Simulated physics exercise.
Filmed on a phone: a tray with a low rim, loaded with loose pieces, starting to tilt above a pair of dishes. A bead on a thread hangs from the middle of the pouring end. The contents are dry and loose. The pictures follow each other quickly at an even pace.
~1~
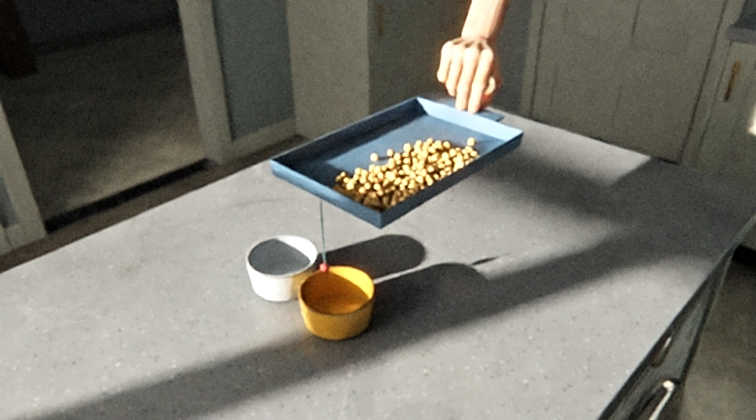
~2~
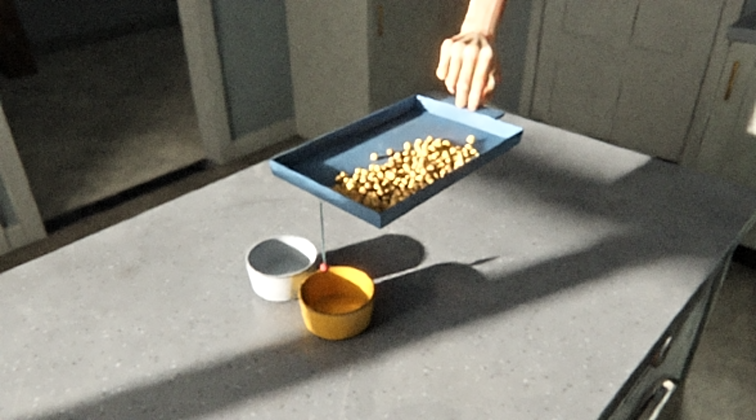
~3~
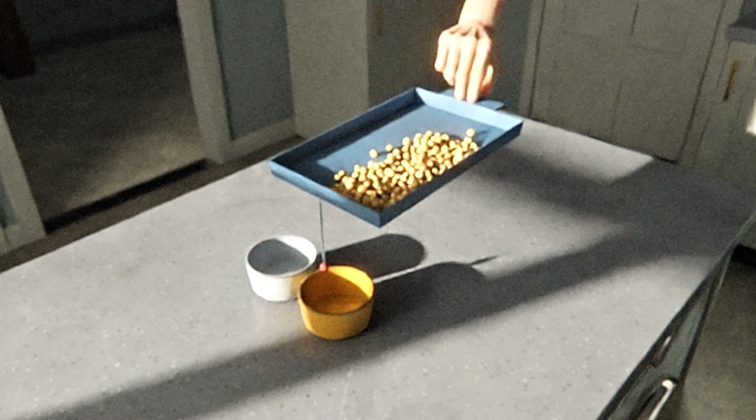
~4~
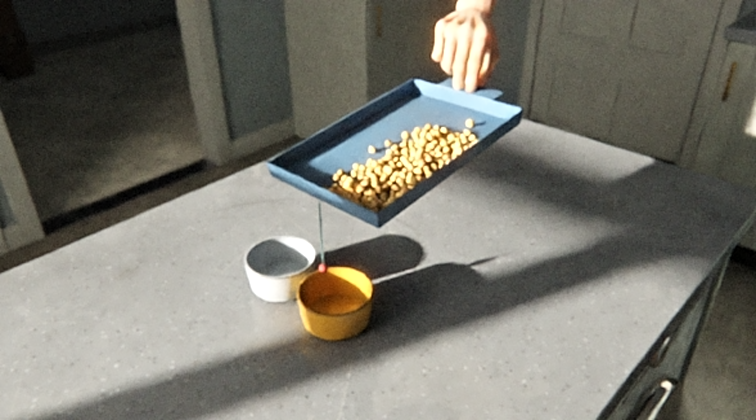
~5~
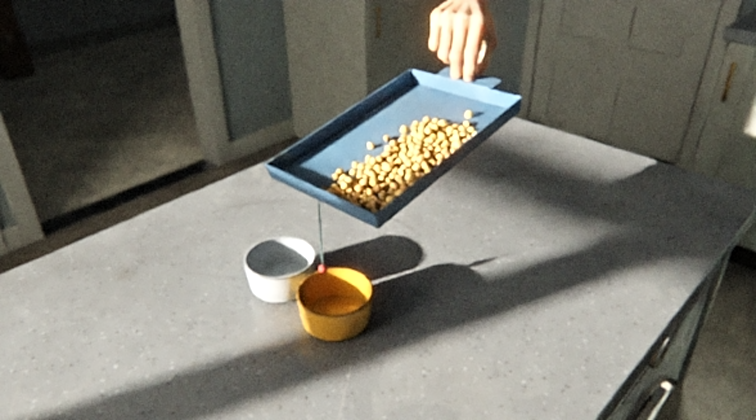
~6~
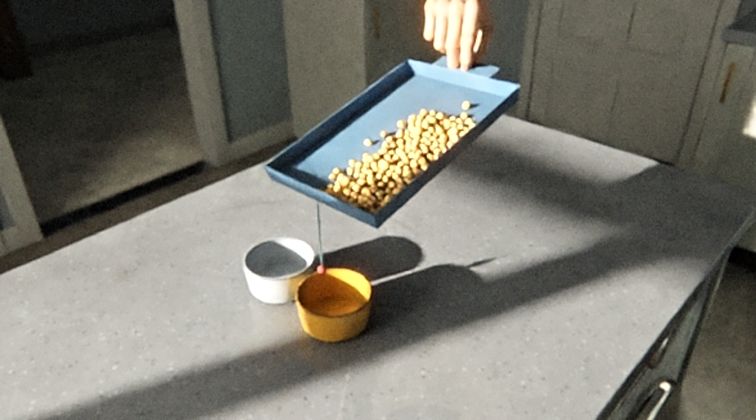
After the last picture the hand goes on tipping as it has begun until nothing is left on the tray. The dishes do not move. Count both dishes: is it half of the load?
In the dishes lies under half of it.
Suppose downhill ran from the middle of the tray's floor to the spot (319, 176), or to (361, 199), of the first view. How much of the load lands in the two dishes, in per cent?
The first gives 60 %, the second 20 %.
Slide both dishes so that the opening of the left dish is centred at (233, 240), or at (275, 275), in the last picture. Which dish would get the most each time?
At the first place the right one, at the second left.
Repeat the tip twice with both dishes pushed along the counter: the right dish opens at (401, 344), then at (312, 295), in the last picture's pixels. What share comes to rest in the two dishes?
The first gives 10 %, the second 60 %.
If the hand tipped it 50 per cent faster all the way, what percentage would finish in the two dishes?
It comes to 20 per cent or so.
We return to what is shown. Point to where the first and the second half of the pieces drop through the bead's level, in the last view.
The first part at (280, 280); the rest at (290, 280).
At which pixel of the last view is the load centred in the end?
At about (273, 326).
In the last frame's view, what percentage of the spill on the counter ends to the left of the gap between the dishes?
Near 90 %.
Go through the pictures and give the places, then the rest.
Corners of the pouring end at (272, 160) and (381, 213), level; middle of the load at (413, 177), dried chickpeas; left dish at (256, 282); right dish at (310, 320); bead on its thread at (325, 268), in the first frame.
Corners of the pouring end at (272, 160) and (380, 213), level; middle of the load at (412, 175), in the second frame.
Corners of the pouring end at (271, 160) and (379, 212), tipped barely, lowest at the left corner; middle of the load at (412, 172), in the third frame.
Corners of the pouring end at (269, 162) and (377, 213), tipped a little, lowest at the left corner; middle of the load at (410, 168), in the fourth frame.
Corners of the pouring end at (267, 164) and (376, 213), tipped a little, lowest at the left corner; middle of the load at (409, 164), in the fifth frame.
Corners of the pouring end at (266, 166) and (374, 214), tipped a little, lowest at the left corner; middle of the load at (406, 160); left dish at (253, 284); right dish at (307, 322), in the sixth frame.
Soon after the last picture, tray tipped steeply; nearly all on the tray; a stray few in the air.
A little later, tray tipped right over; nearly all on the tray; a stray few in the right dish; a stray few outside both; a stray few in the air.
Later still, tray tipped past a quarter turn; a small part in the right dish; about a quarter in the left dish; about two thirds outside both.
At rest, tray tipped past a quarter turn; a small part in the right dish; about a quarter in the left dish; about two thirds outside both.
